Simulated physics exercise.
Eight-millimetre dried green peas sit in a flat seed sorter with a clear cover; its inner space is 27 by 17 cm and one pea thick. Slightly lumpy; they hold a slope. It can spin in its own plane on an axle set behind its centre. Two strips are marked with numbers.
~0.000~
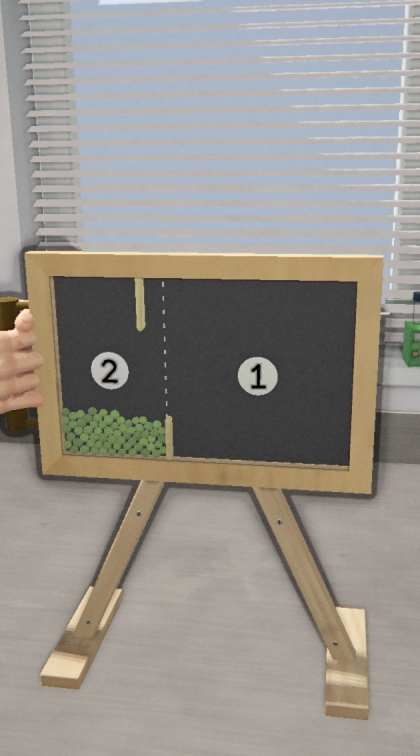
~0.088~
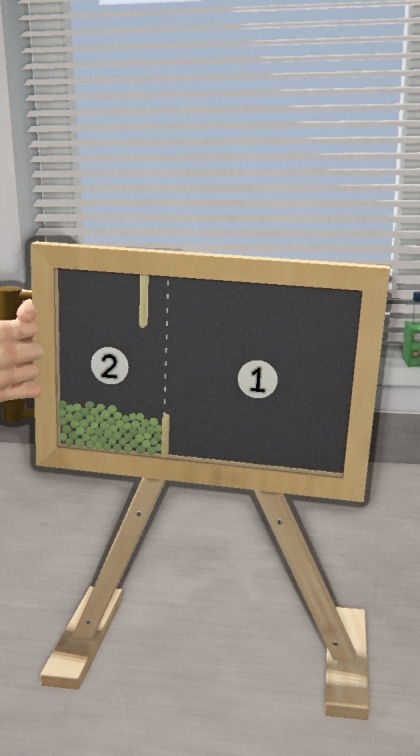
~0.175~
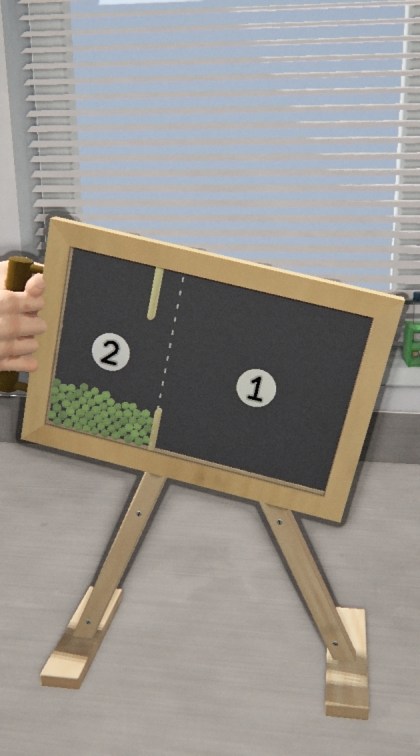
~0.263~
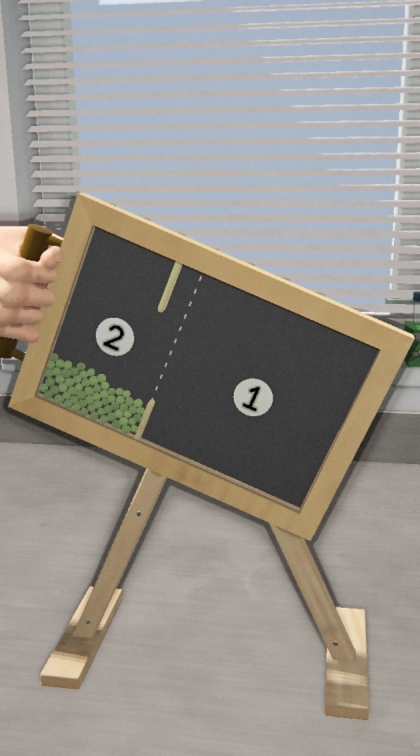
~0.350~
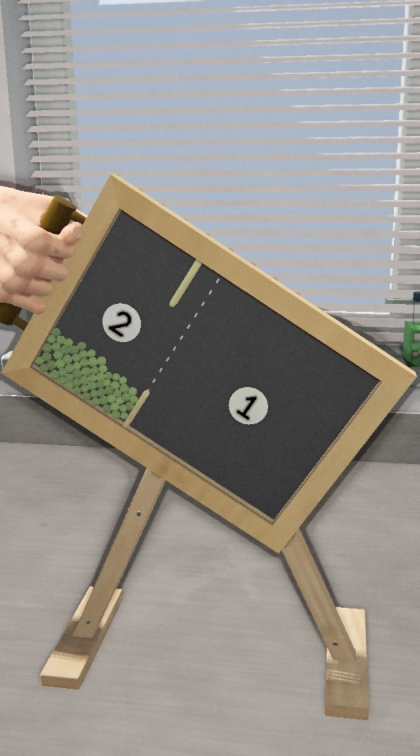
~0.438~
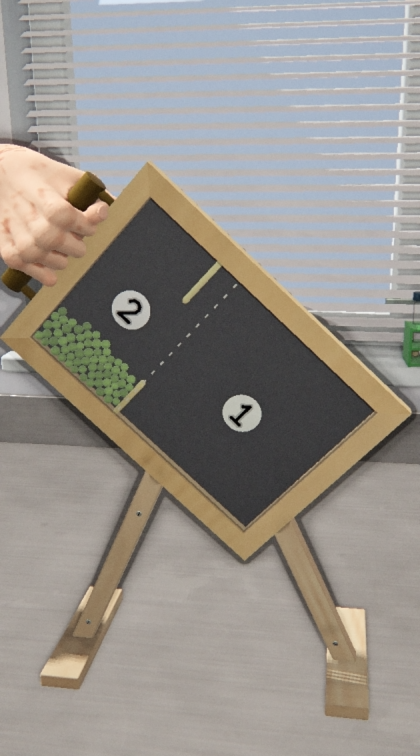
A wood-framed dark panel on a splayed wooden stand turns steadily clockwise from level to a steep slant as a hand grips its left side, while small green balls stay heaped in the numbered left section behind a short divider.
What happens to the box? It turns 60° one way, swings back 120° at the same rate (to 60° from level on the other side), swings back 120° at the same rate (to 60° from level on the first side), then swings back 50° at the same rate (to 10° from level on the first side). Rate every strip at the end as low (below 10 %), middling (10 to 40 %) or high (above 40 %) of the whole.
Ratings: No. 1 middling, 2 high.
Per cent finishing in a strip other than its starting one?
About 25 in a hundred.
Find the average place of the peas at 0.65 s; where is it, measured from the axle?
Roughly 9 centimetres to the left and 3 centimetres above.
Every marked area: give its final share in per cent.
Tally: Strip 1 = 25; strip 2 = 75.
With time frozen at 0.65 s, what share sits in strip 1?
It comes to roughly 5 %.
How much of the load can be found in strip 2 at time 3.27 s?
Roughly 75 per cent.
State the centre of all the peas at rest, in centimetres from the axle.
Left: About 4 cm; below: About 6 cm.
After 0.65 s, it stands 60° clockwise; the peas' middle is 9 cm left of and 3 cm above the centre; no. 1, 5 %, no. 2, 95 %.
After 3.27 s, it stands 35° clockwise; the peas' middle is 6 cm left of and 4 cm below the centre; no. 1, 25 %, no. 2, 75 %.
After 3.55 s, it stands 10° clockwise; the peas' middle is 4 cm left of and 6 cm below the centre; no. 1, 25 %, no. 2, 75 %.
At rest by 4.0 s, it stands 10° clockwise; no. 1, 25 %, no. 2, 75 %.
